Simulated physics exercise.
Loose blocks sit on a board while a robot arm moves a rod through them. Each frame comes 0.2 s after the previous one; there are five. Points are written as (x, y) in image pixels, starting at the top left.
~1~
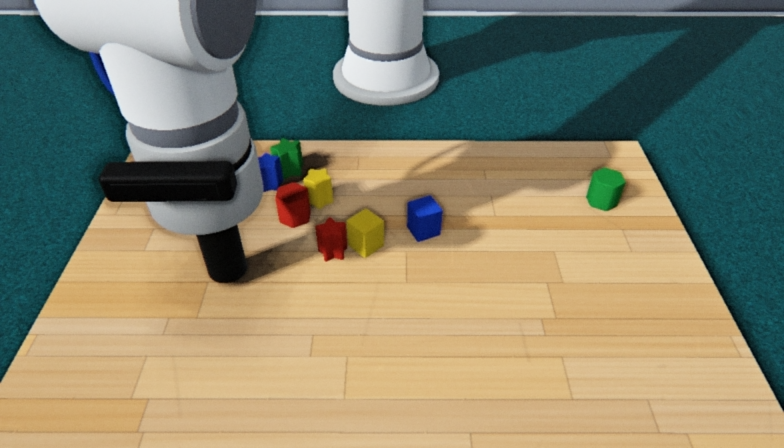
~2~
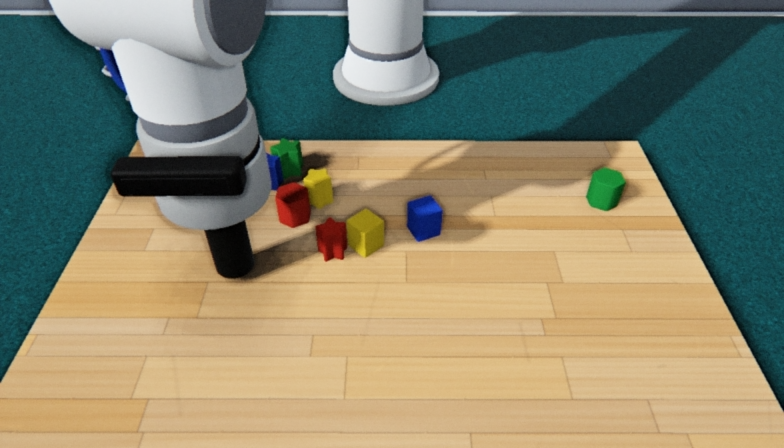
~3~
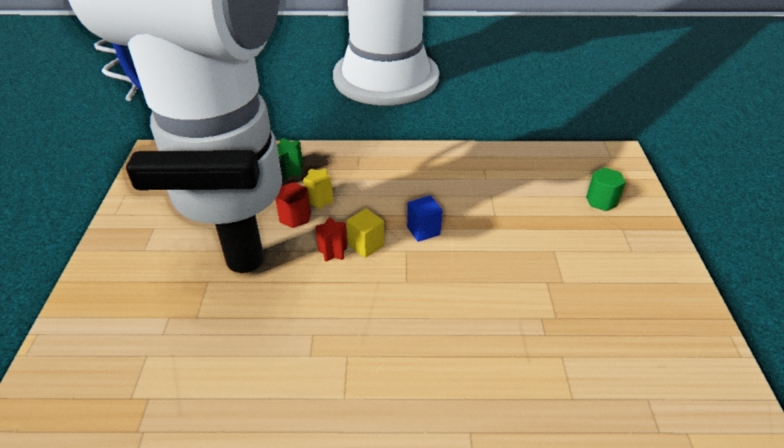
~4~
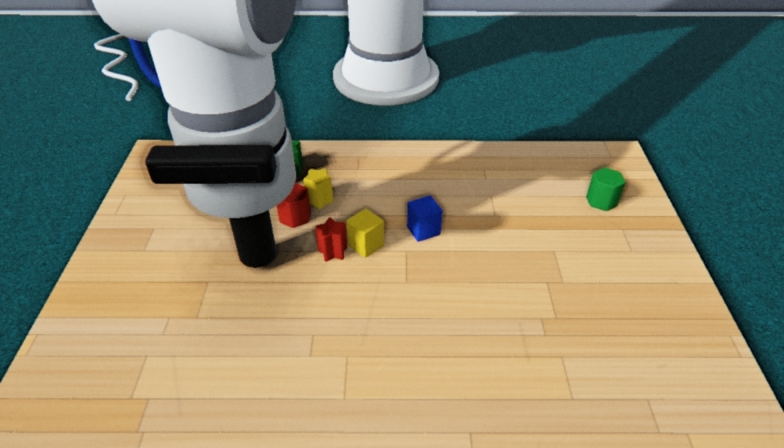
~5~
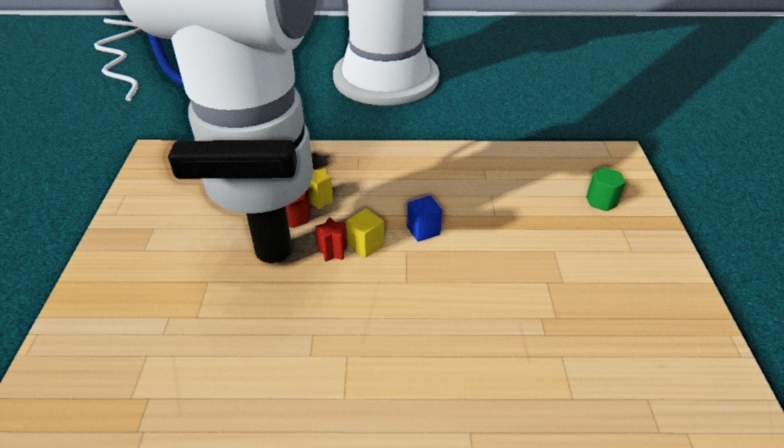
White robot arm sliding a black rod slowly rightward across a wooden board toward small coloured blocks, which stay still.
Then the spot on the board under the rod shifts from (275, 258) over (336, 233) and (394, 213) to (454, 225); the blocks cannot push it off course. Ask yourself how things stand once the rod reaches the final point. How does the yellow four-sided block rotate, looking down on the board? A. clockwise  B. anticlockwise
The answer is B.
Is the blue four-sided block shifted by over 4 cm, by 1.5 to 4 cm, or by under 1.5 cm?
Shift of 1.5 to 4 cm.
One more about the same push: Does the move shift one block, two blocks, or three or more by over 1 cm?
Three or more blocks move.
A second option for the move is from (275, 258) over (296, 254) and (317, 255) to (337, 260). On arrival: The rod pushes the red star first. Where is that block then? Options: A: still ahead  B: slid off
I'll go with A - still ahead.
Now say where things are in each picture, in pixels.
In the first picture, lower end of the rod at (228, 270), tops of blocks, red hexagon at (291, 192), red star at (331, 227), yellow four-sided block at (365, 220), blue four-sided block at (425, 206).
In the second picture, rod at (235, 265), blocks as before.
In the third picture, rod at (245, 260), blocks as before.
In the fourth picture, rod at (258, 255), blocks as before.
In the fifth picture, rod at (274, 250), red hexagon hidden, red star at (331, 227), yellow four-sided block at (365, 220), blue four-sided block at (425, 206).
The first path, step by step. One third of the way, rod at (336, 226); red star at (348, 226), turned 90° clockwise; yellow four-sided block at (380, 222), turned 25° anticlockwise.
Two thirds of the way, rod at (394, 206); red star at (348, 226), turned 100° clockwise; yellow four-sided block at (380, 223), turned 30° anticlockwise.
At the end, rod at (455, 218); red hexagon not moved; red star at (348, 226), turned 100° clockwise; yellow four-sided block at (380, 223), turned 30° anticlockwise; blue four-sided block at (442, 219), turned 55° clockwise.
